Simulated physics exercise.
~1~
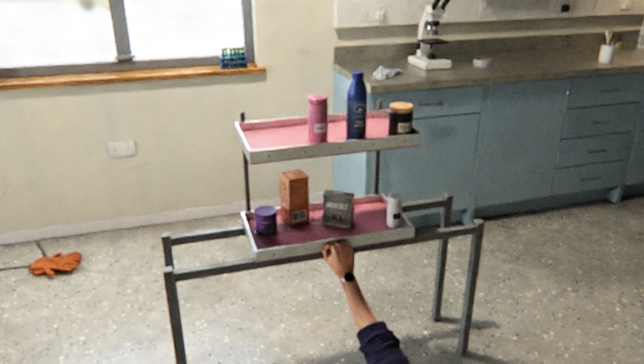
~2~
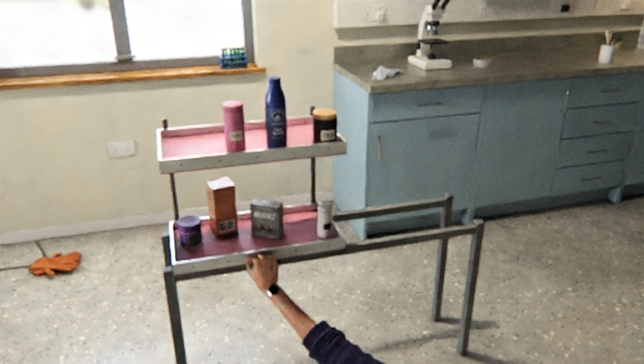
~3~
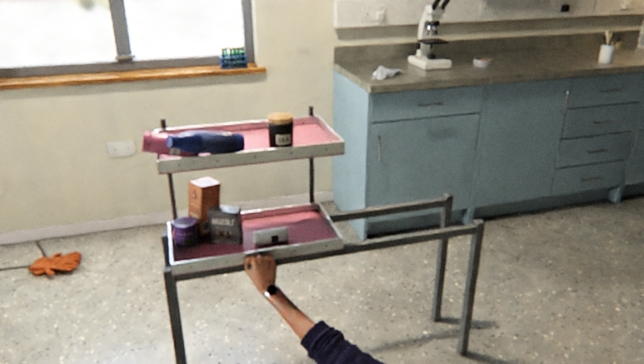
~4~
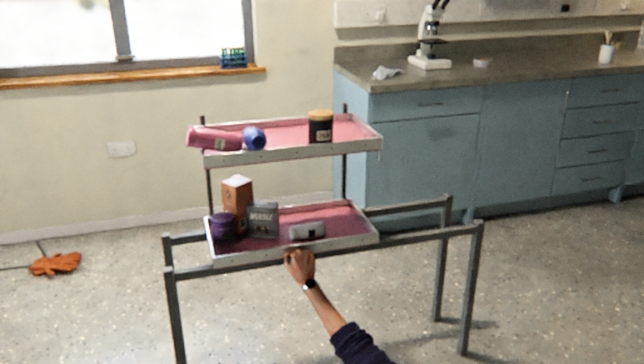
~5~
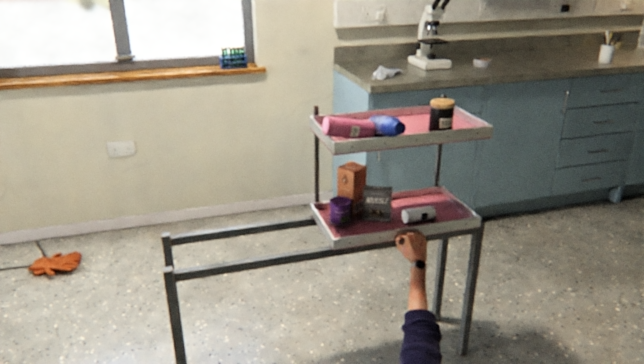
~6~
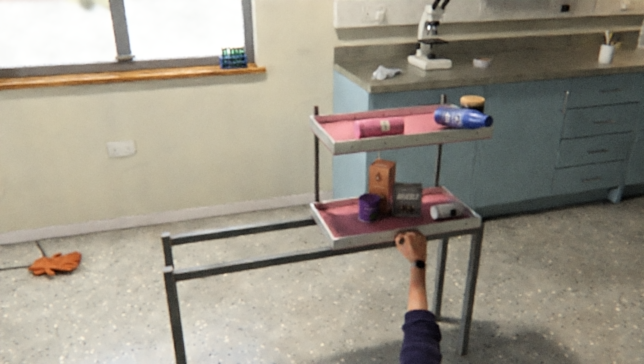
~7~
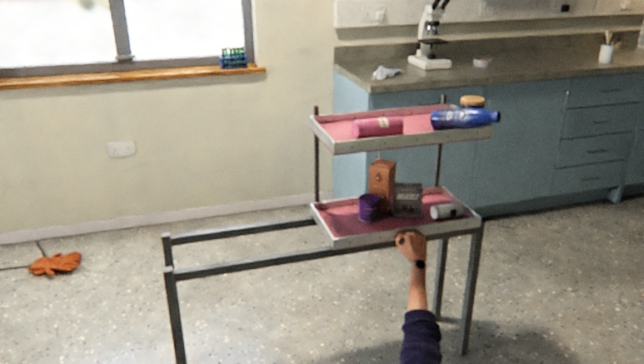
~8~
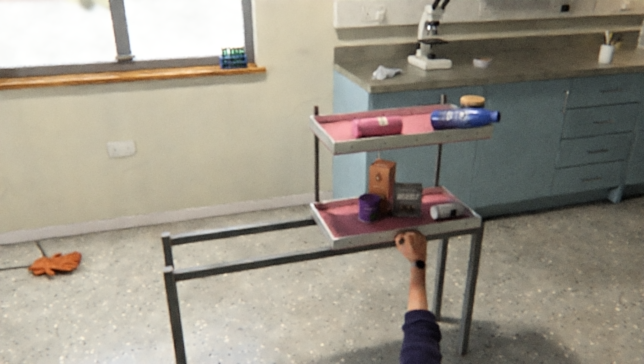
To begin with, a hand grips a two-level rack tray on a metal frame, with a blue bottle, pink jar and black jar above and a purple tin, orange carton, grey packet and white shaker below. The hand pulls the tray left, and the bottle and pink jar tip over at the left end, as does the shaker. The arm then moves the tray right, all the way to the far end. There the blue bottle shifts further right along the upper level. Finally everything rests, with those three lying down and the others upright.
